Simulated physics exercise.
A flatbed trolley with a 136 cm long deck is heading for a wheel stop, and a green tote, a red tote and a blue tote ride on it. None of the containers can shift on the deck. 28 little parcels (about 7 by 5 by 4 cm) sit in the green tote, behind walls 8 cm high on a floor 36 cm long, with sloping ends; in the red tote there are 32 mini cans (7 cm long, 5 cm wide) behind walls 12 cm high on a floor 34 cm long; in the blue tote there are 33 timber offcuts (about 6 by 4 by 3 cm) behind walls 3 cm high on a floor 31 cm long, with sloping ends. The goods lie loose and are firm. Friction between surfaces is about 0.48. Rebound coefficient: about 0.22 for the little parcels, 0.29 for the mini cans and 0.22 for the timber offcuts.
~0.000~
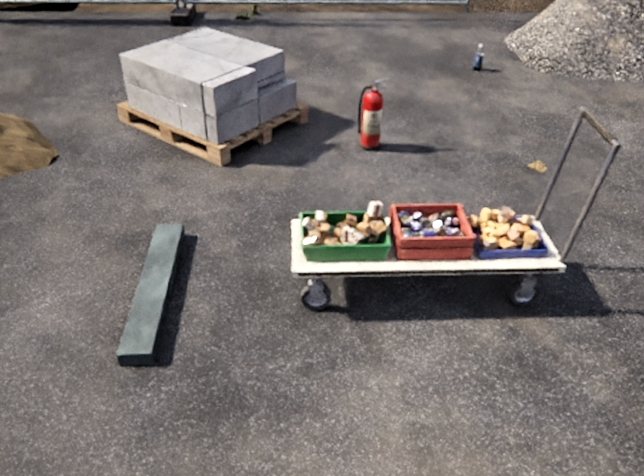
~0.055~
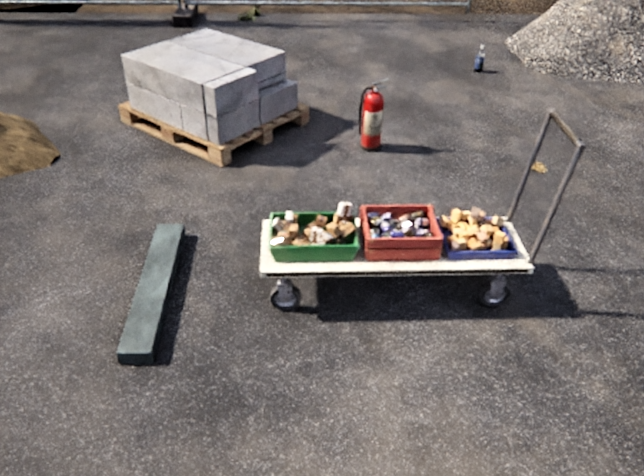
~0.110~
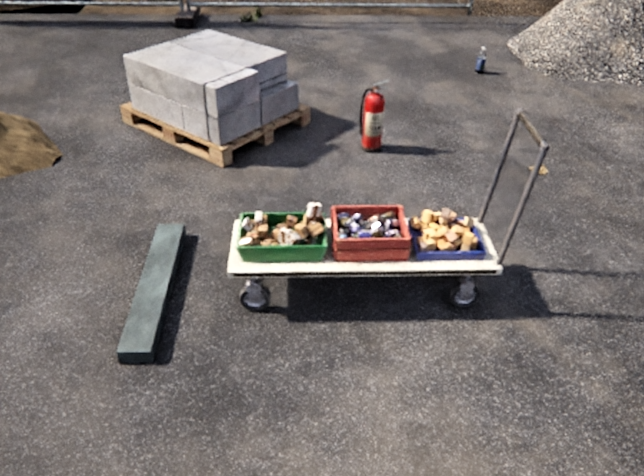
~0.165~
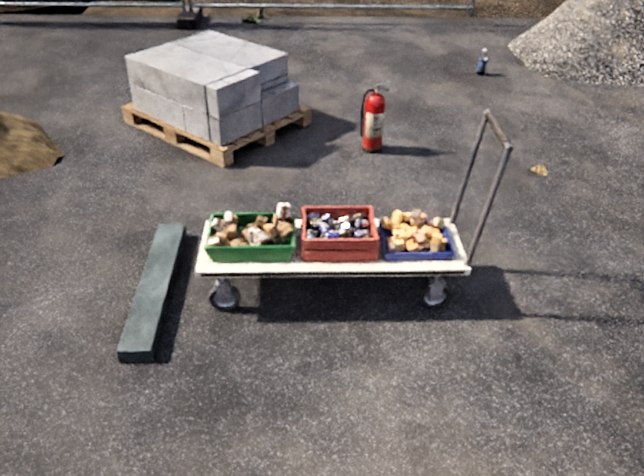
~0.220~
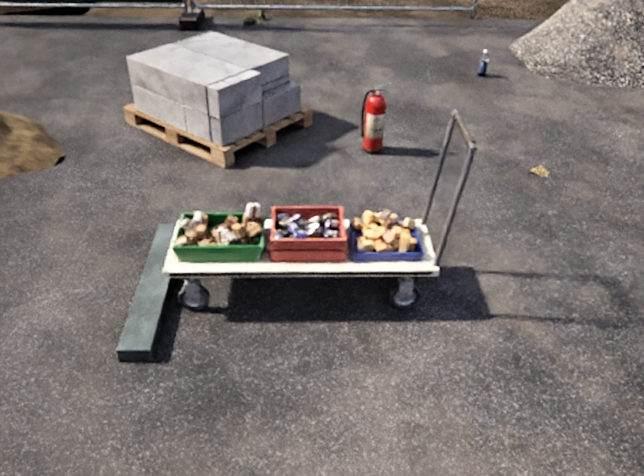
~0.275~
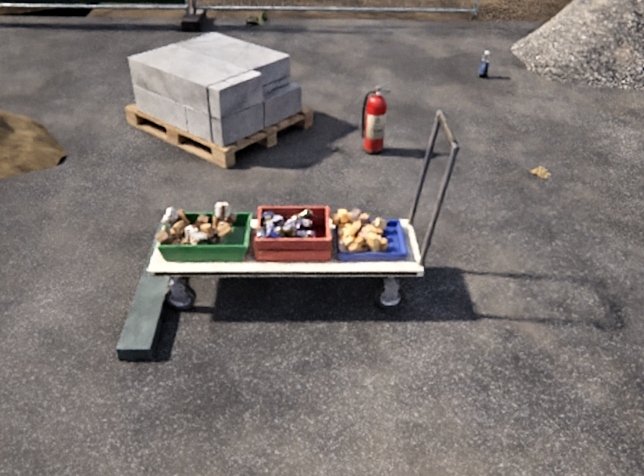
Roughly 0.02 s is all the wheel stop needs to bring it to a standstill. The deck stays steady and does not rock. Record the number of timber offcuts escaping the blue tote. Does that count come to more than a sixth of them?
Yes, my money is on the escaped share going north of a sixth.
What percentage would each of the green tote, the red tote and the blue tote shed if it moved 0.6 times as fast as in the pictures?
Green tote 10, red tote 0, blue tote 20 per cent.
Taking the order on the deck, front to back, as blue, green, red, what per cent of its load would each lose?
With that order the green tote sheds 20 per cent of its load, the red tote 10 per cent, and the blue tote 40 per cent.
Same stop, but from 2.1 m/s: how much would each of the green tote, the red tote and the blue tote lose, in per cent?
Green tote 10 %, red tote 0 %, blue tote 20 %.
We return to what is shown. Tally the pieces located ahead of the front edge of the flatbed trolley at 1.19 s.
Approx. 5 pieces ahead of the front edge.
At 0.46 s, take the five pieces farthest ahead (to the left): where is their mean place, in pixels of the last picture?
They'd be centred about (149, 213) in the last picture.
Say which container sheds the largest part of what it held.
It is the blue tote.
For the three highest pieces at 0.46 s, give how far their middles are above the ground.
I'd guess about 62 cm.
After 0.34 s, 1 of 28 out of the green tote, 0 of 32 out of the red tote and 6 of 33 out of the blue tote.
After 0.46 s, 6 of 28 out of the green tote, 1 of 32 out of the red tote and 11 of 33 out of the blue tote.
After 0.69 s, 7 of 28 out of the green tote, 1 of 32 out of the red tote and 12 of 33 out of the blue tote.
When it is over (at 1.19 s), 7 of 28 out of the green tote, 1 of 32 out of the red tote and 13 of 33 out of the blue tote. Asked share, 13 of 33, 39 per cent.
